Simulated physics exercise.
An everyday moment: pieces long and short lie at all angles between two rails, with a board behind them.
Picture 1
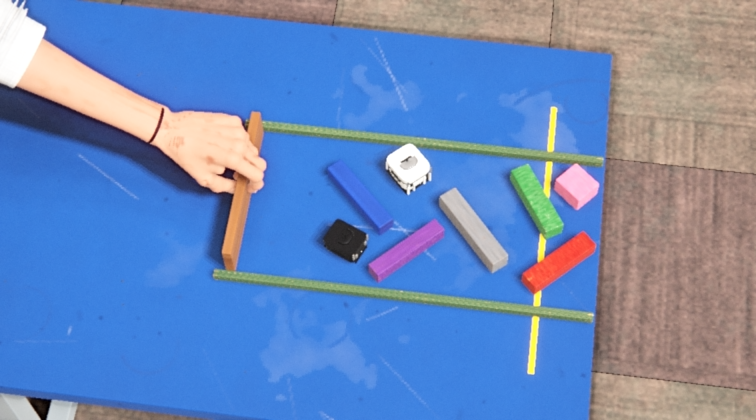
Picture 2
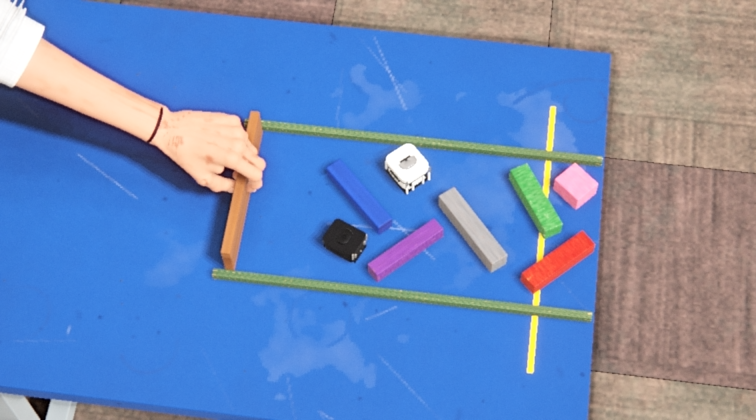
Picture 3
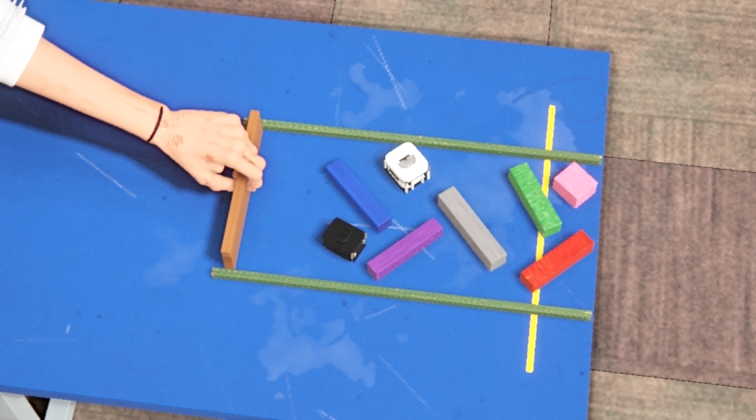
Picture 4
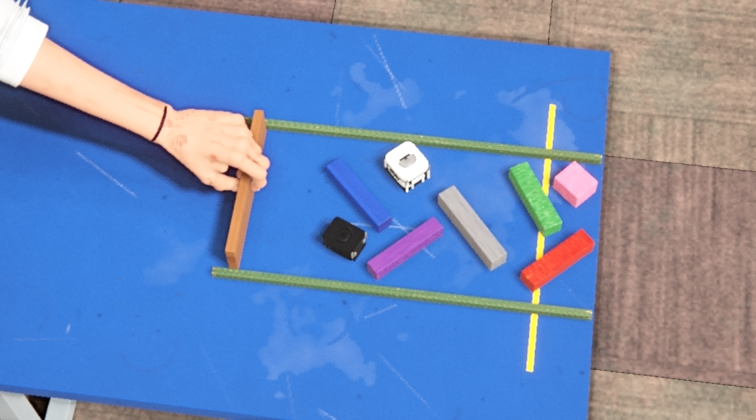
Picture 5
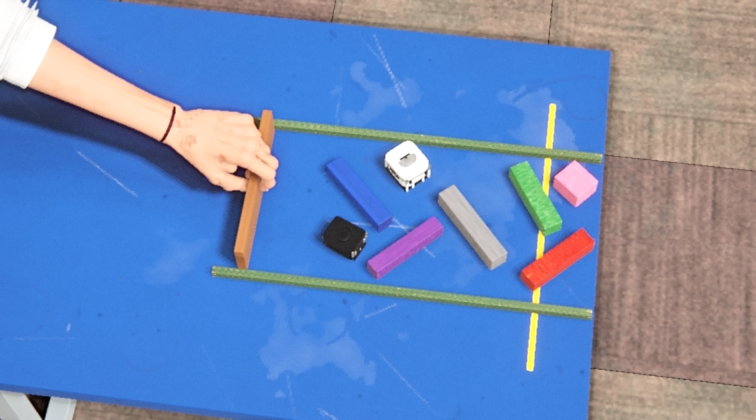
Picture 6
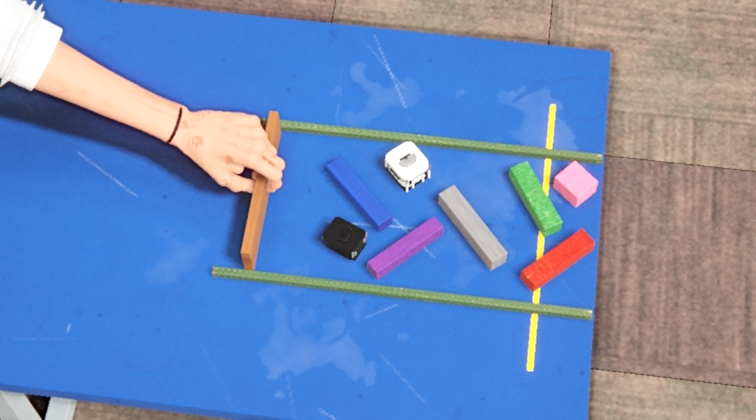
The video shows a hand holding a wooden board upright behind scattered coloured bars, a pink block and small black and white cases between two green rails, then sliding the board slightly right while the pieces stay still.
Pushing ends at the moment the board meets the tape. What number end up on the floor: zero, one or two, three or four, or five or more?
Lost: Three or four.
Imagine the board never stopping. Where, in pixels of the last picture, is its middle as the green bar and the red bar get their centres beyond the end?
About (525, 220), and (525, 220) for the other.
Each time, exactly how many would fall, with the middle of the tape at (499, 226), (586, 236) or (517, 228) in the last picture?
Result per try: 0; 8; 1.
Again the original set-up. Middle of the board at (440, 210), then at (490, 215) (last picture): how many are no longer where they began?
The counts are 5 and 8.
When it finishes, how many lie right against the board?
It ends up touching 3.
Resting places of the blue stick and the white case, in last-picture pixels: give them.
Result: One about (573, 221), other about (577, 176).
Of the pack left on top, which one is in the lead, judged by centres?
The purple bar is foremost.
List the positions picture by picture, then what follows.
Pink block (577, 187); red bar (559, 263); green bar (536, 202); board (244, 190); tape (543, 234), in the first picture.
Red bar (558, 262); blue stick (359, 196), in the second picture.
Green bar (535, 200); black case (344, 241), in the third picture.
Pink block (575, 184); white case (407, 167), in the fourth picture.
Red bar (558, 260); purple bar (406, 248), in the fifth picture.
Pink block (575, 184); red bar (558, 260); green bar (535, 199); board (261, 190); tape (542, 231), in the sixth picture.
Soon after, none off yet; pink block at rest near (575, 184); red bar at rest near (558, 260); green bar at rest near (535, 199).
Then, none off yet; pink block moved about its own width near (596, 185); red bar moved a little near (582, 276); green bar moved a little near (574, 198).
At rest, the number that fall off is three or four; fallen, grey bar, green bar, red bar and pink block.
